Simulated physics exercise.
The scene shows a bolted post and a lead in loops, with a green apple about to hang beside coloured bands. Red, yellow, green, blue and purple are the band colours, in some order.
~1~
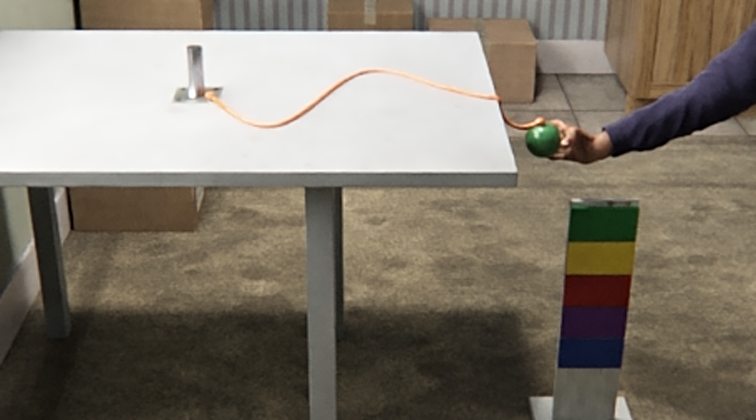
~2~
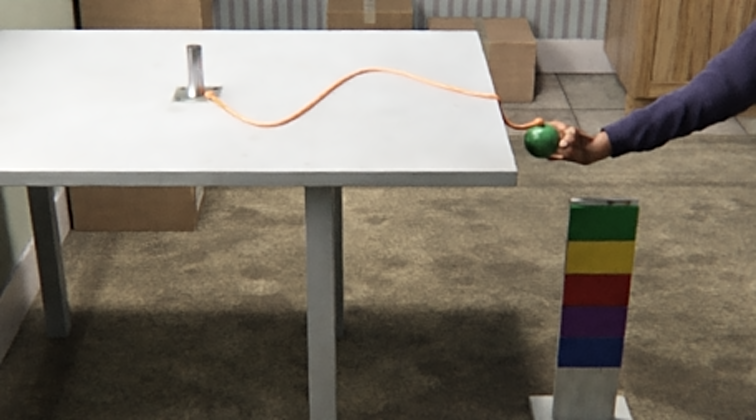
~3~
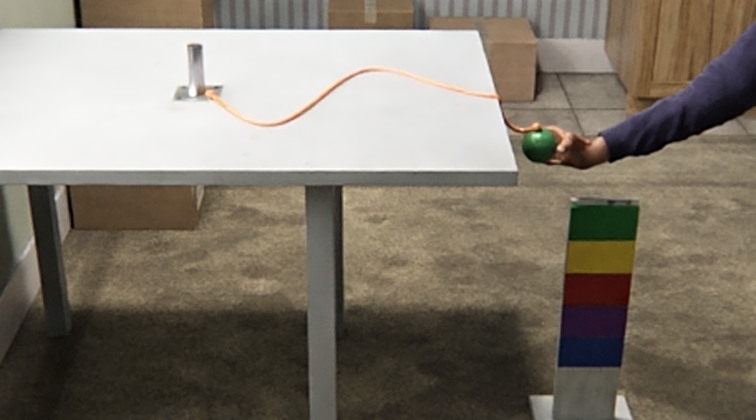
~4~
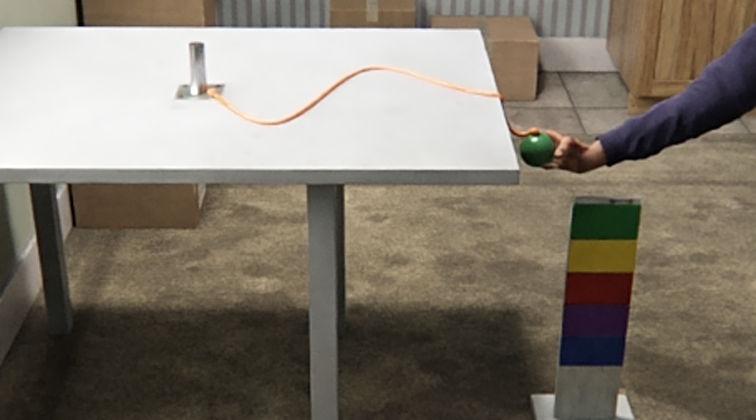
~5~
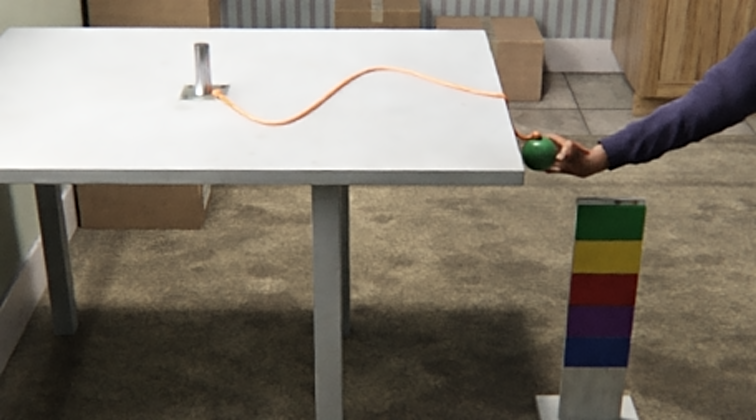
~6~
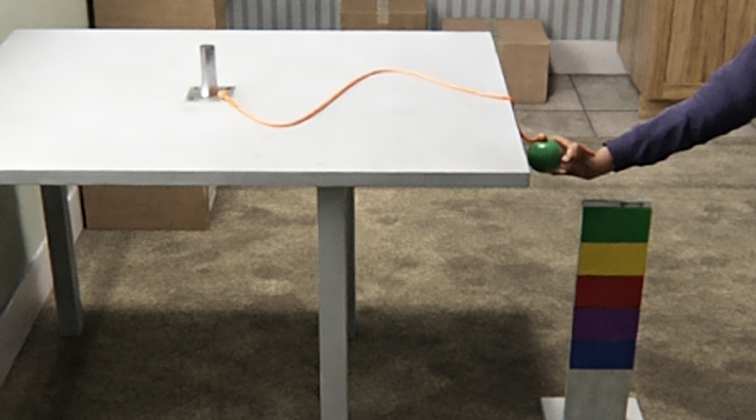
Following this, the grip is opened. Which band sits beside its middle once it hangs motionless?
The purple band.
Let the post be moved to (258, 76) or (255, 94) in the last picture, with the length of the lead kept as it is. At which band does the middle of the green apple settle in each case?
Answer, in order: Blue, blue.
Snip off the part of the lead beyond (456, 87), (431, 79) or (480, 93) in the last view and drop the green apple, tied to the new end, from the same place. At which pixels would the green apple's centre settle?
First (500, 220), then (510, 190), then (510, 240).
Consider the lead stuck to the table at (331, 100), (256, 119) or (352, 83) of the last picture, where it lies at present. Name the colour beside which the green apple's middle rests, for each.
Results, in sequence: Yellow / red / green.
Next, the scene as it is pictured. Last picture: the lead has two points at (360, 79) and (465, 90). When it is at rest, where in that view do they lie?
Near (488, 106) and (506, 218).
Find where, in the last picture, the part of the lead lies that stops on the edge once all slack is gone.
You'd find it at roughly (375, 72).
Soon after, apple near (477, 325); level with purple.
Then, apple near (513, 329); level with purple.
At rest, apple near (497, 331); level with purple. Its middle rests at the purple band.
